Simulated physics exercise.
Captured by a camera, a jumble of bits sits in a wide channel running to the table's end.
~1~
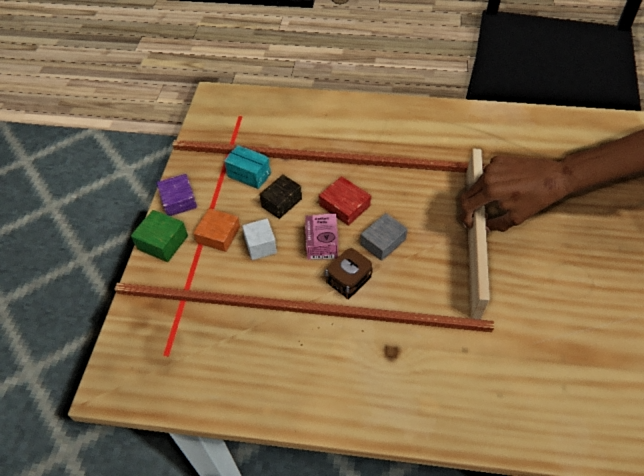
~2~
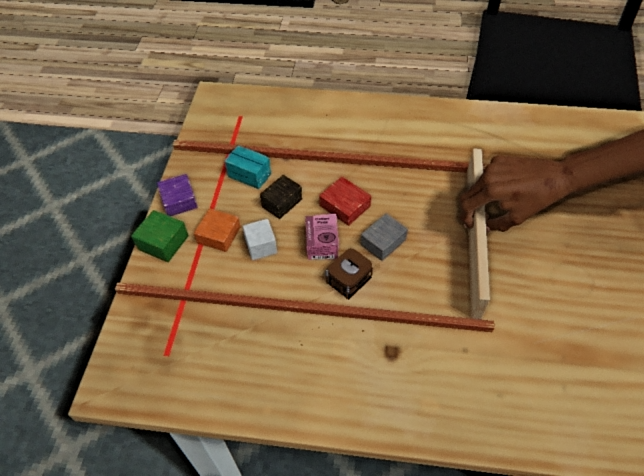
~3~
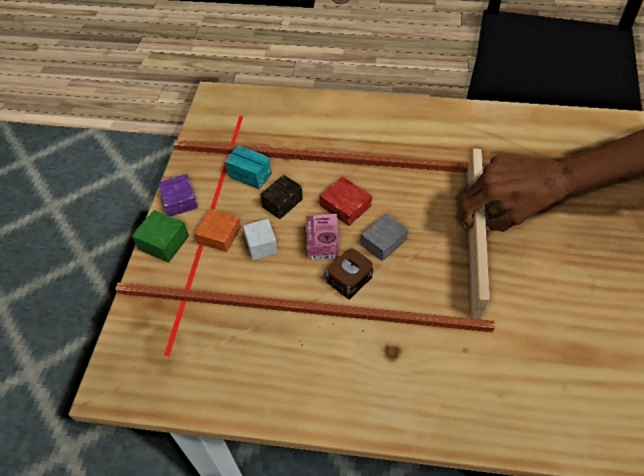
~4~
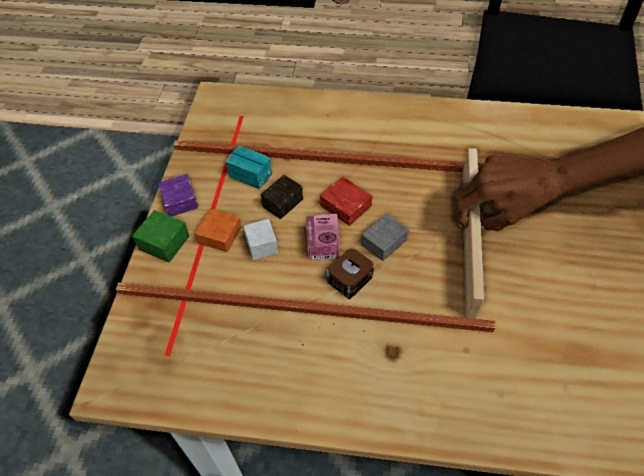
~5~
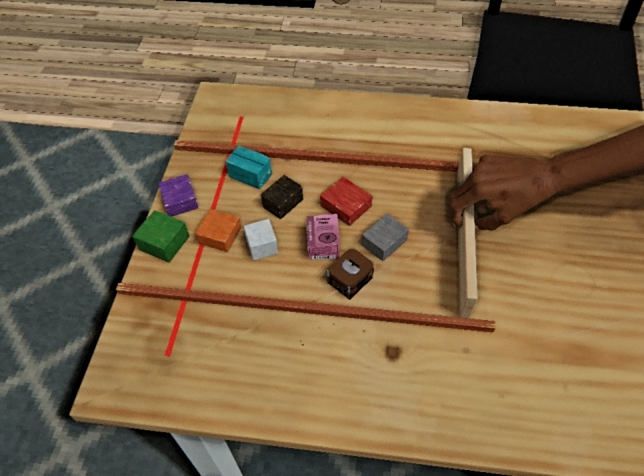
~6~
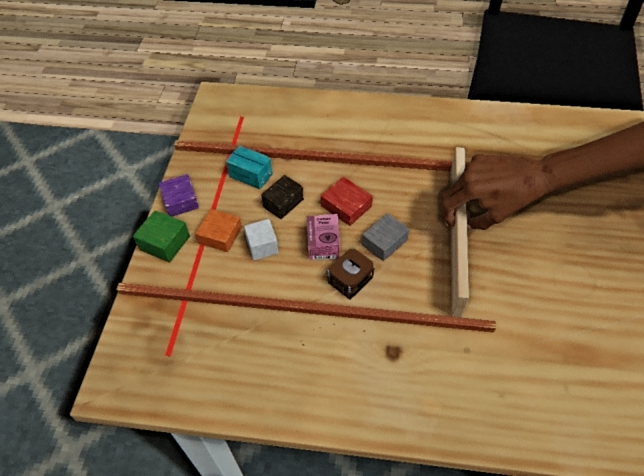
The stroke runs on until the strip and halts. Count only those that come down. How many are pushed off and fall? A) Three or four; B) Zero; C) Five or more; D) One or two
The answer is A.
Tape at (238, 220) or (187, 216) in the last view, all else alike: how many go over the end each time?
You'd get 2 the first time and 6 the second.
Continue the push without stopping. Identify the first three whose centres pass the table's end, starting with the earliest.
It runs the green block, the orange block, and lastly the purple block.
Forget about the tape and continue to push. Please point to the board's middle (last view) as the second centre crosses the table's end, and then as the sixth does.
It sits around (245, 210) and after that around (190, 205).
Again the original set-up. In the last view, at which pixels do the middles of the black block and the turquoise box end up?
The black block at (165, 190), the turquoise box at (209, 160).
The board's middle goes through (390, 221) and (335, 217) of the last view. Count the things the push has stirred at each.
First 1, after that 6.
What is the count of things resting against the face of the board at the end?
It touches 4.
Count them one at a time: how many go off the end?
Count = 4.
Soon after, none off yet; green block at rest near (162, 236); purple block at rest near (179, 196); orange block at rest near (219, 230).
Then, none off yet; green block moved a little near (148, 236); purple block at rest near (179, 196); orange block moved about its own width near (190, 225).
At rest, the number that fall off is three or four; fallen, white block, orange block, purple block and green block.
